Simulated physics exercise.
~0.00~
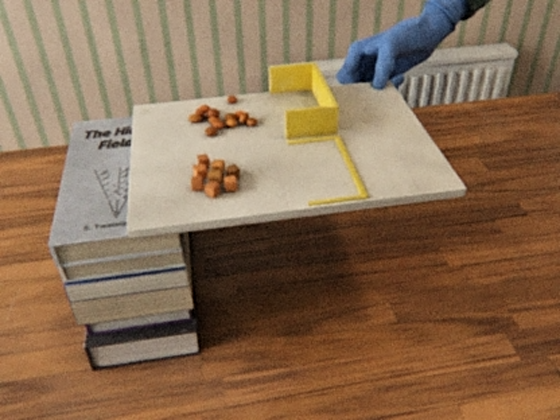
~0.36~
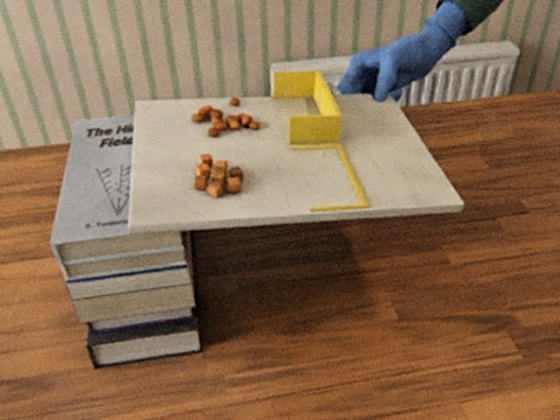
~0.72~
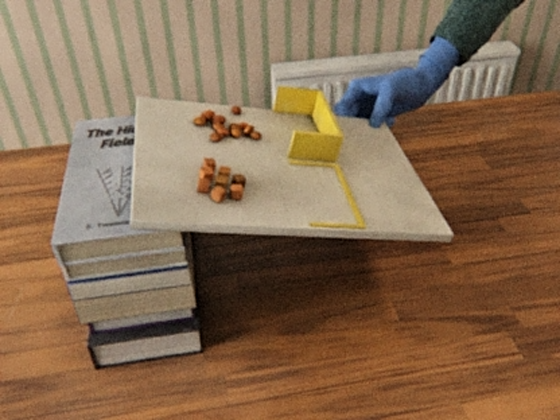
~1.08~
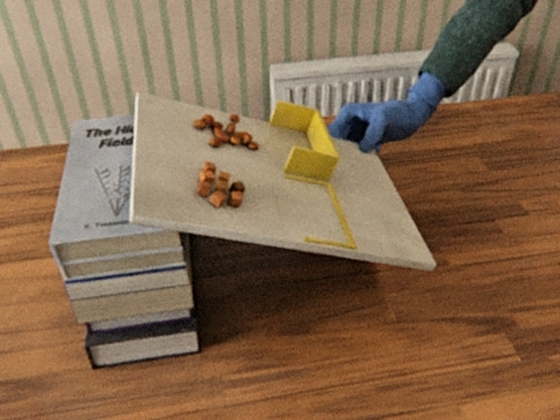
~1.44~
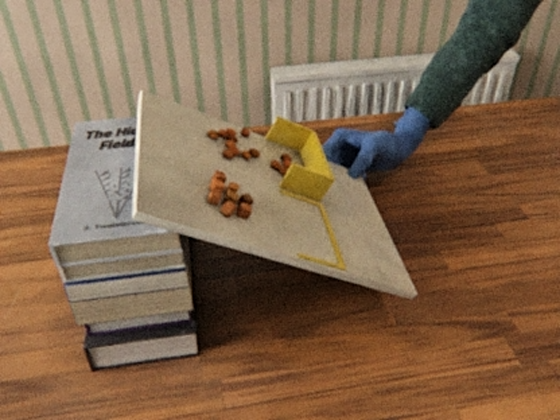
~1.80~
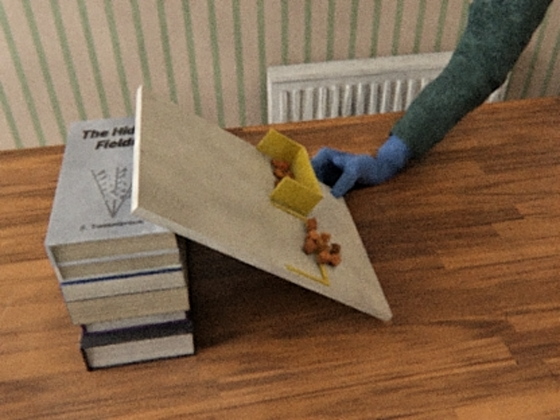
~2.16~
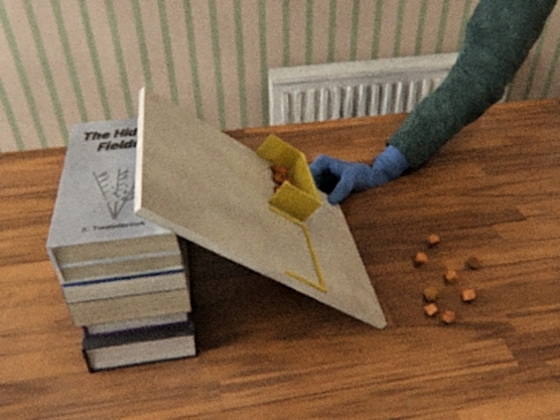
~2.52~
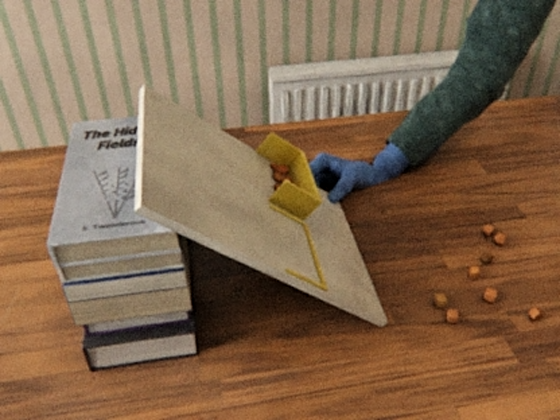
The clip shows a gloved hand lowering the right end of a board propped on stacked books until small brown pieces slide; the nearer group passes over a low yellow strip and scatters on the wooden table, while the farther group stays behind a taller yellow barrier.
